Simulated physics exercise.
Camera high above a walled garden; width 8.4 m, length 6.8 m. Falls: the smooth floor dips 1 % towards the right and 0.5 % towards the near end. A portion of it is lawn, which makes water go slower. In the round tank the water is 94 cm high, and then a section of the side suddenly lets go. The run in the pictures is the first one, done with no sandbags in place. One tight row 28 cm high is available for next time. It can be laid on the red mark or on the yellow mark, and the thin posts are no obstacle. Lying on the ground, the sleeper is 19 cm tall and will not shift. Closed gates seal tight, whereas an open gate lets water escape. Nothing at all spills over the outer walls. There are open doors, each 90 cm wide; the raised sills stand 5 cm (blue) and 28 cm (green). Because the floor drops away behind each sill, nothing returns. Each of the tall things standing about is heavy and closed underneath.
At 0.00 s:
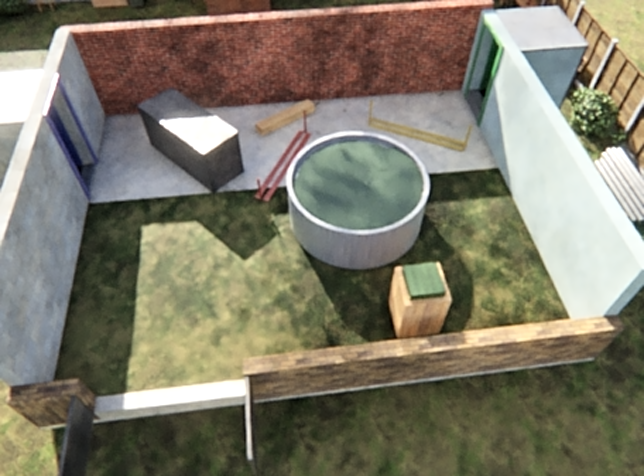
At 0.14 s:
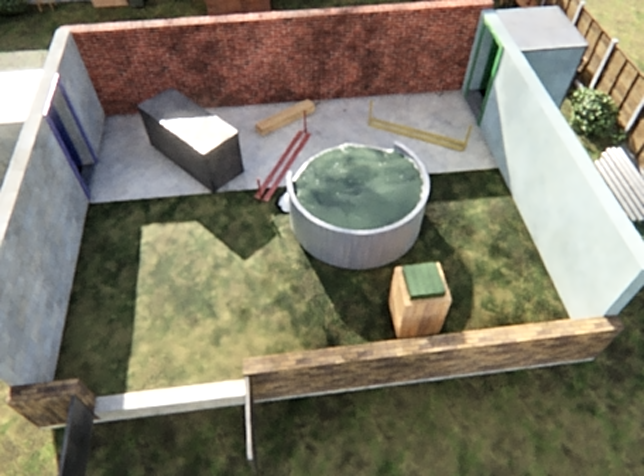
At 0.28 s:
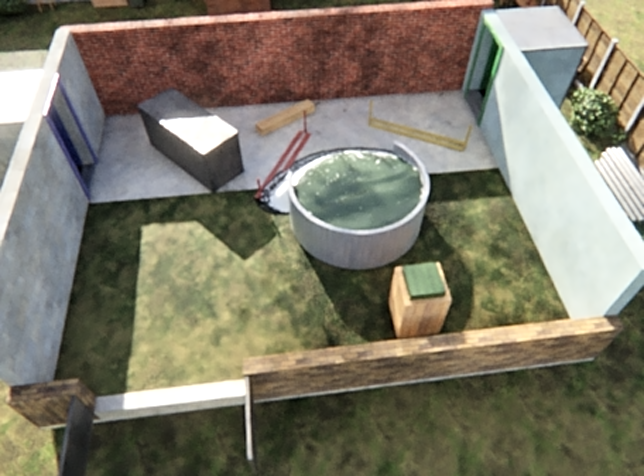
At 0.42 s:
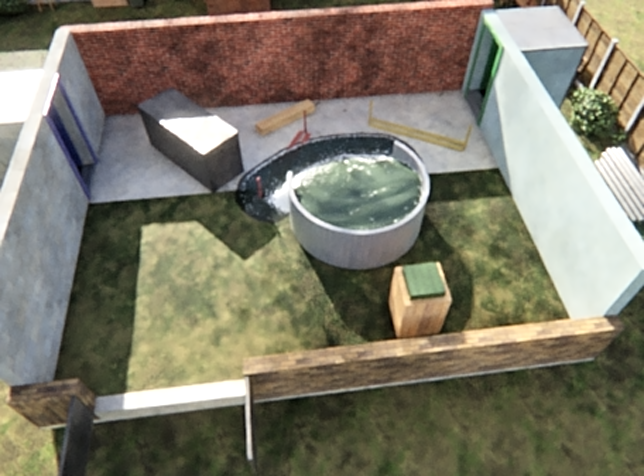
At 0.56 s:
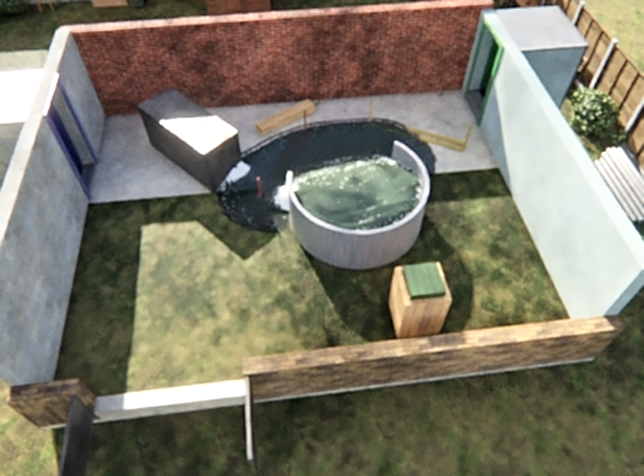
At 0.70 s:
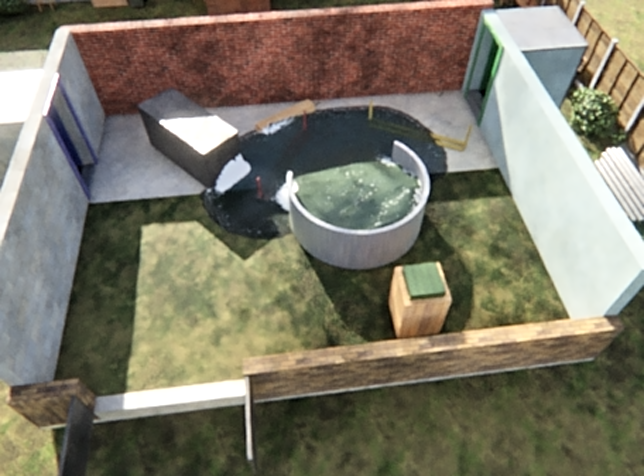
The clip shows a round grey tank of water standing in a walled garden. Its far side opens, and dark water pours out, spreading in a widening pool across the paving behind it and the grass to its left.
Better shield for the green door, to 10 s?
Yellow outline.
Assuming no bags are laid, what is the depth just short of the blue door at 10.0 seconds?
I'd say close to 2.5 cm.
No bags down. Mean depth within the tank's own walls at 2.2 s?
Average: 25 cm.
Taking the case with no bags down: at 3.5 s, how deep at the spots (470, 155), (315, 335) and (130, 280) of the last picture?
Around 14 cm, 0 cm and 3 cm.
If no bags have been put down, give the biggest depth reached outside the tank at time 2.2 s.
43 cm.
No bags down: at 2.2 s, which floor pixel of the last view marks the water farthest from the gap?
Near pixel (106, 118).
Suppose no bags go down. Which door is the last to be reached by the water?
That would be the blue door.
After 1.4 s water covers 40 % of the floor and is deepest (53 cm) near (324, 102) in the run without bags; in at the green door, 0 L with no bags, 0 L with the row on red, 0 L on yellow.
After 2.2 s water covers 45 % of the floor and is deepest (43 cm) near (324, 102) in the run without bags; in at the green door, 2 L with no bags, 5 L with the row on red, 0 L on yellow.
After 3.5 s water covers 65 % of the floor and is deepest (34 cm) near (225, 109) in the run without bags; in at the green door, 25 L with no bags, 139 L with the row on red, 11 L on yellow.
After 6.0 s water covers 85 % of the floor and is deepest (18 cm) near (422, 119) in the run without bags; in at the green door, 31 L with no bags, 164 L with the row on red, 12 L on yellow.
After 10.0 s water covers 100 % of the floor and is deepest (17 cm) near (562, 342) in the run without bags; in at the green door, 31 L with no bags, 164 L with the row on red, 12 L on yellow.
